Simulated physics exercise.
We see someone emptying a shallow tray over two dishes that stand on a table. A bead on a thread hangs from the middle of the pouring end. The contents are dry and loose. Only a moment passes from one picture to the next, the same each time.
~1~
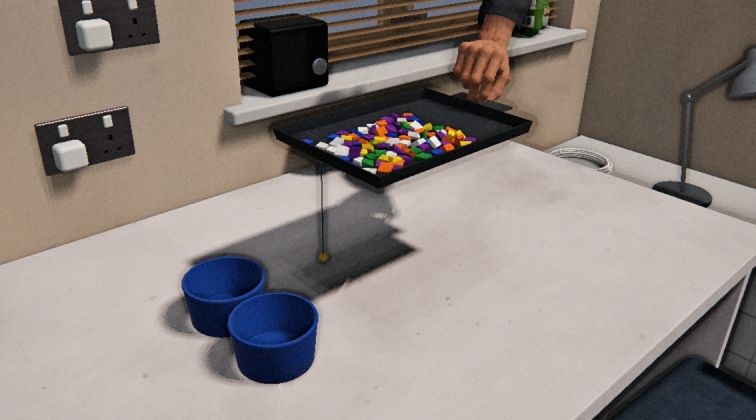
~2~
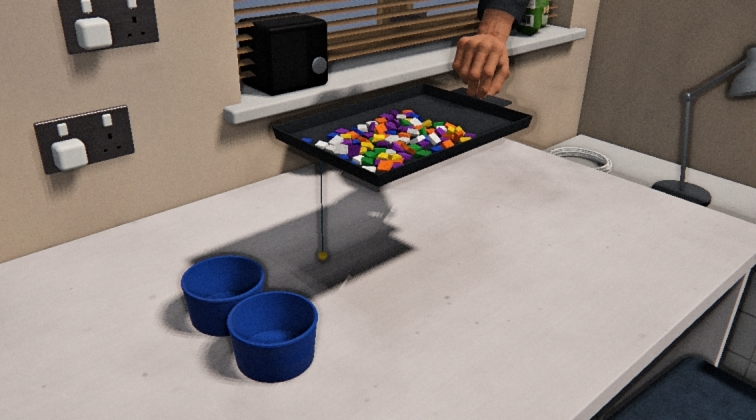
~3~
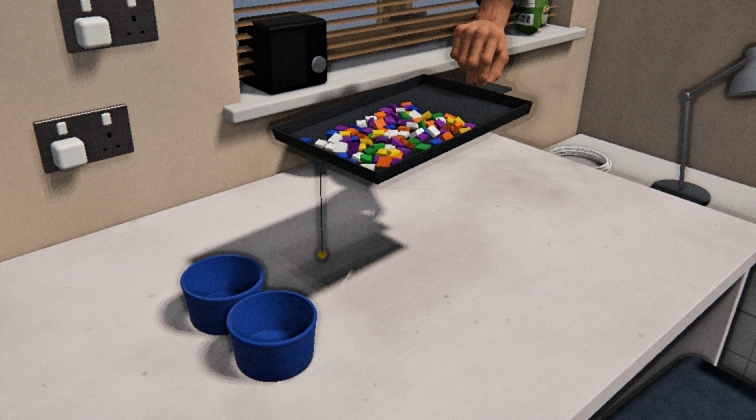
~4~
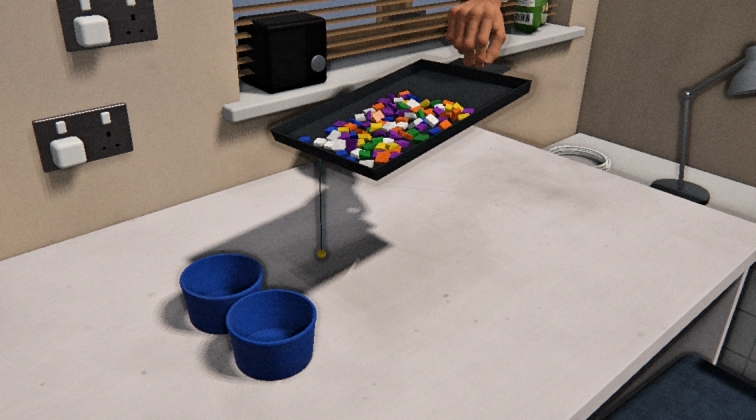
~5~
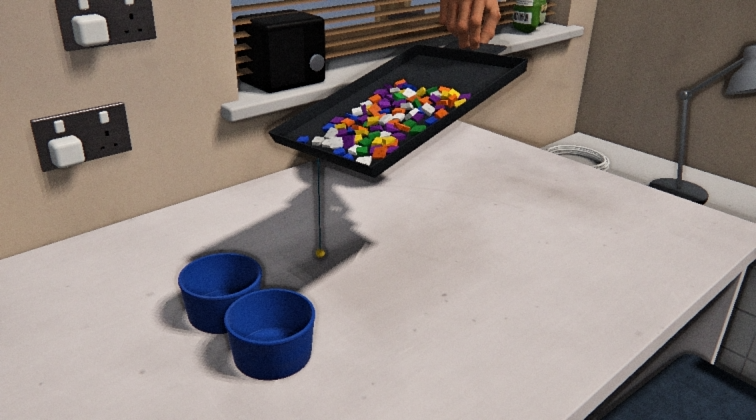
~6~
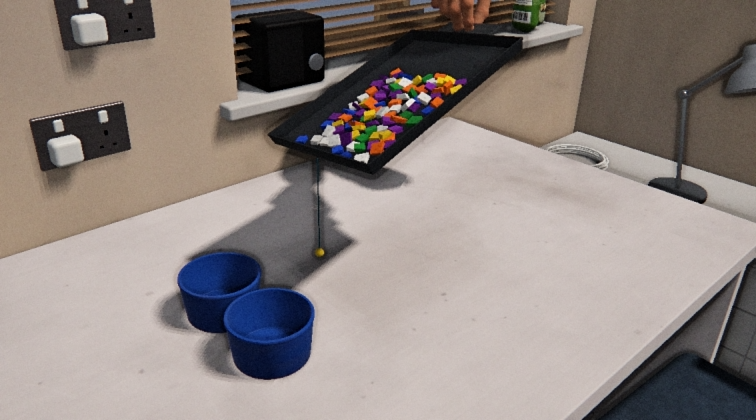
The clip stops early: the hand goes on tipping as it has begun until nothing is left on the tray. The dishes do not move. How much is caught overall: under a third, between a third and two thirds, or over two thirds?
The two hold under a third of the load.
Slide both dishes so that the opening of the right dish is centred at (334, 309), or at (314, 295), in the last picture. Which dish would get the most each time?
At the first place the dish on the left, at the second left.
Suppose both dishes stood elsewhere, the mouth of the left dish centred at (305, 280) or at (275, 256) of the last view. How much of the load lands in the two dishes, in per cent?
The first gives 20 %, the second 60 %.
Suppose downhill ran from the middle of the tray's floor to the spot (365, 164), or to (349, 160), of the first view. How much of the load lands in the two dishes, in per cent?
First some 0, then 30 per cent.
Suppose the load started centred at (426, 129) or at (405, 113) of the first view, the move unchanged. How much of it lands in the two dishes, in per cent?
Roughly 10 per cent, and 20 per cent.
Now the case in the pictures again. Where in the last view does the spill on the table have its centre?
Around (266, 286).
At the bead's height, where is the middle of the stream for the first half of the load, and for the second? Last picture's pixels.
Around (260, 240) and then (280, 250).
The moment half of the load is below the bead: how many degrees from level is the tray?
Around 115° of tilt.
Soon, tray tipped steeply; nearly all on the tray; a small part in the air.
A while on, tray tipped past a quarter turn; about half on the tray; a small part in the left dish; about a third outside both; a stray few in the air.
Towards the end, tray tipped past a quarter turn; a small part in the right dish; a small part in the left dish; most outside both.
Finally, tray tipped past a quarter turn; a small part in the right dish; a small part in the left dish; most outside both.
